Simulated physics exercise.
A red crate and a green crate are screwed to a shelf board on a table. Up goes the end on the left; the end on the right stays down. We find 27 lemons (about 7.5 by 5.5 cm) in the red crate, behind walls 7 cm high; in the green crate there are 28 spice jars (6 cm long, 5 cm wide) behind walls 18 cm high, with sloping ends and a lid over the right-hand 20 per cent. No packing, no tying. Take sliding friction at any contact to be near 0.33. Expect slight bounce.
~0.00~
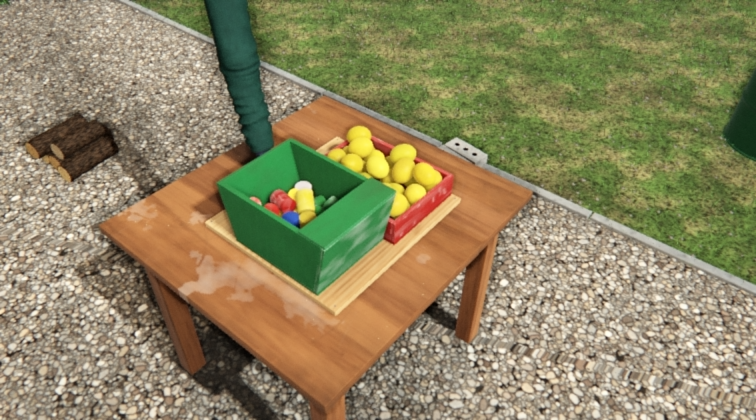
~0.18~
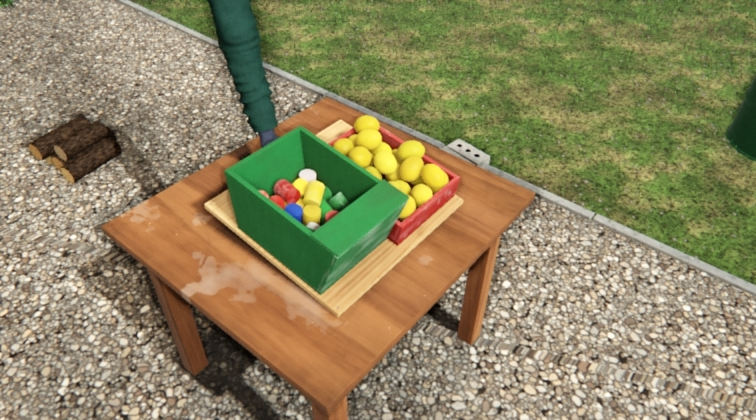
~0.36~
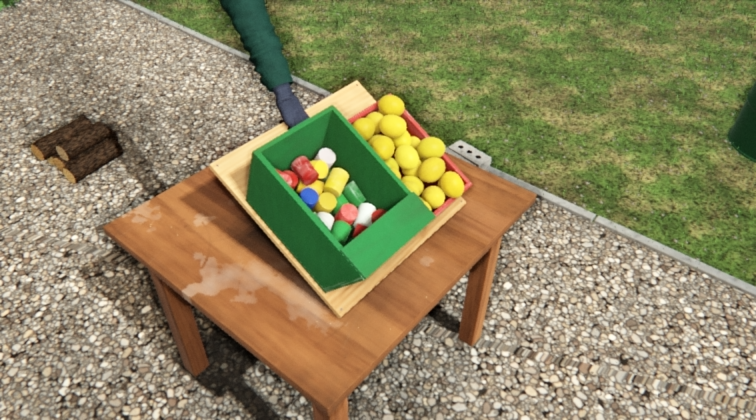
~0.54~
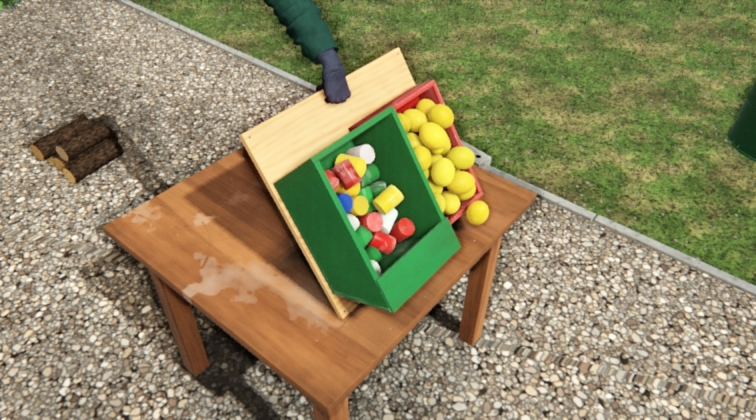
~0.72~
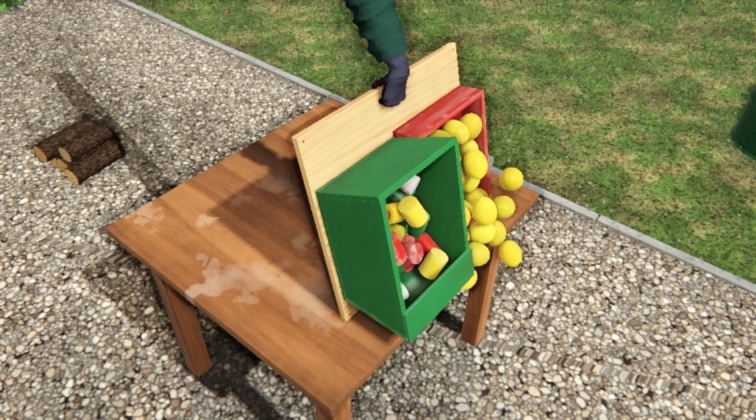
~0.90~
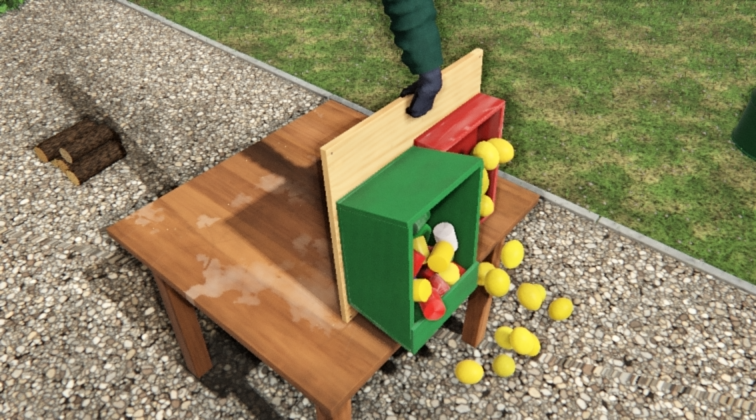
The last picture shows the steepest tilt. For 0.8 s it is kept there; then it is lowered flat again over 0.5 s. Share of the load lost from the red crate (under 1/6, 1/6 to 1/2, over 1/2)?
Under half remain.
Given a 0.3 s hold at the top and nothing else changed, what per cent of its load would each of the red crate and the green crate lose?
In that case you'd see red crate shed 80 percent of its load and green crate shed 10 percent.
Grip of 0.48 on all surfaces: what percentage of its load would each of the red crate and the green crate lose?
Red crate 80, green crate 30 per cent.
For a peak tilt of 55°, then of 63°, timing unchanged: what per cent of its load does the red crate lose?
40 % and 40 %.
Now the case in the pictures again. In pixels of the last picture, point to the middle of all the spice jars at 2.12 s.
Centre approx. (343, 244).
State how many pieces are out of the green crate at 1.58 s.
Count for the green crate: Roughly 5.
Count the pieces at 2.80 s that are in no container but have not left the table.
Estimated count: 0.
After 1.20 s, tilt 86°; the red crate is down by 18 of 27 and the green crate is down by 5 of 28.
After 1.58 s, tilt 86°; the red crate is down by 19 of 27 and the green crate is down by 5 of 28.
After 2.12 s, tilt 6°; the red crate is down by 21 of 27 and the green crate is down by 5 of 28.
Final count (at 2.80 s), the red crate is down by 21 of 27 and the green crate is down by 5 of 28. Asked share, 21 of 27, 78 per cent.
